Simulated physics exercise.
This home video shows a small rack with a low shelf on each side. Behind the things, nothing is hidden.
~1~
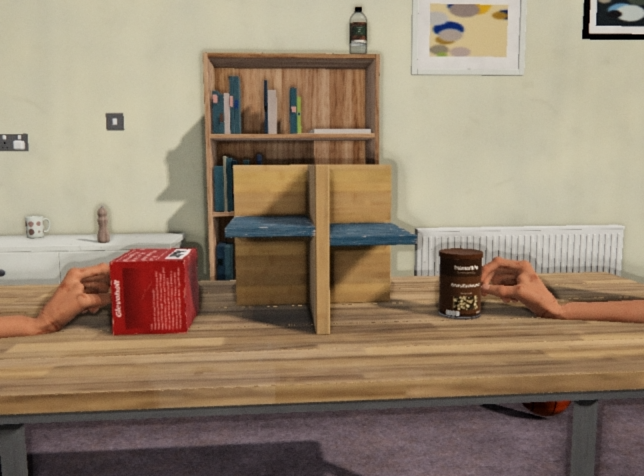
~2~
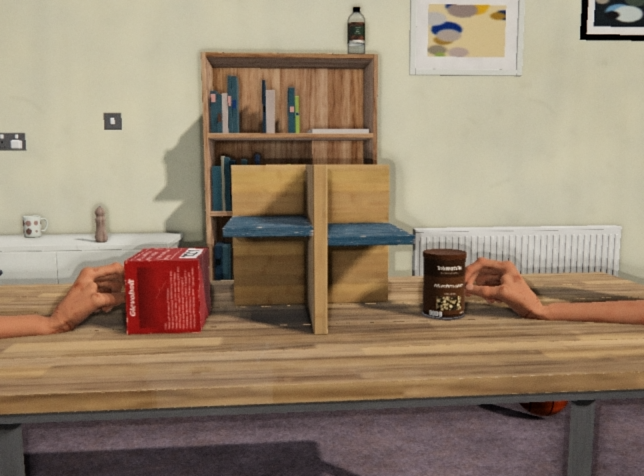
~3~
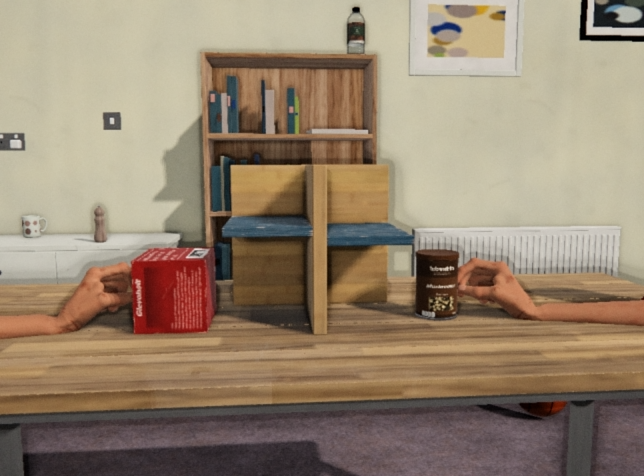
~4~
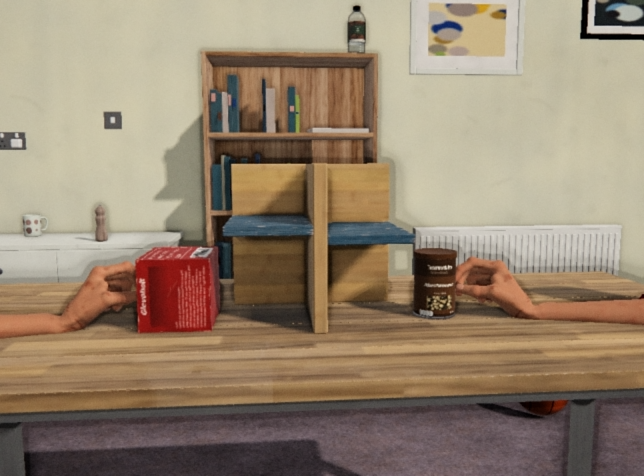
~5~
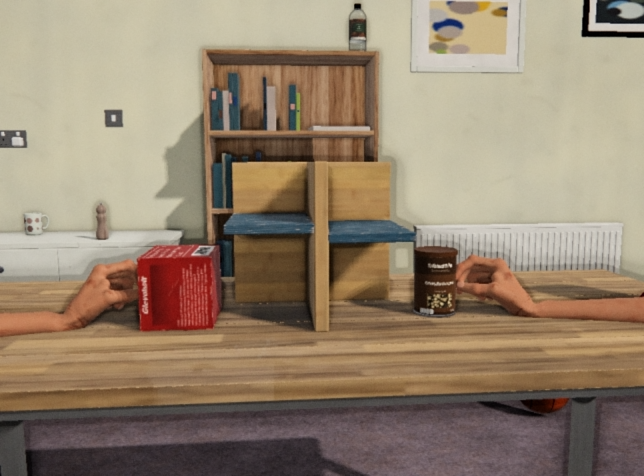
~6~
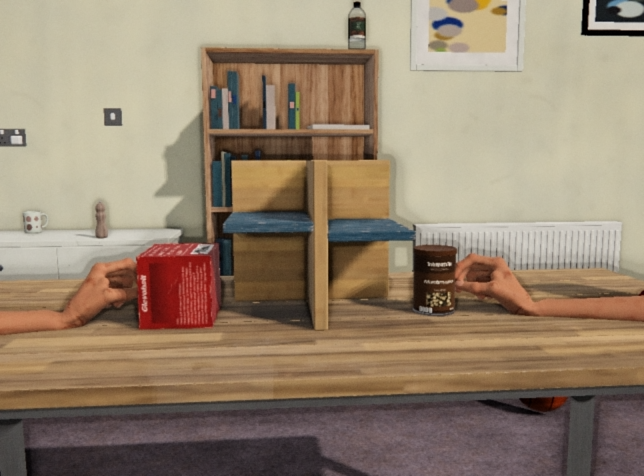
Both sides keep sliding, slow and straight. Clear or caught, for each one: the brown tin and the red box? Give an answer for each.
Brown tin - clear; red box - clear.
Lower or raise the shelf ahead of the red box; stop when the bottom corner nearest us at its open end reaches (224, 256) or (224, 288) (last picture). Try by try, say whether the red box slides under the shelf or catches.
It passes the first time and won't pass the second.
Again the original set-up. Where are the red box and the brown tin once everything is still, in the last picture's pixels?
Final spots: Red box at (269, 282), brown tin at (375, 281).
Then, 0.30 s after the last picture, brown tin sliding up to the opening near (416, 280); red box sliding up to the opening near (202, 283).
Then, 0.48 s after the last picture, brown tin part of the way in near (394, 280); red box part of the way in near (225, 282).
Then, 0.64 s after the last picture, brown tin all the way in near (376, 281); red box part of the way in near (246, 282).
At rest, the brown tin goes under, near (375, 281); the red box goes under, near (269, 281).
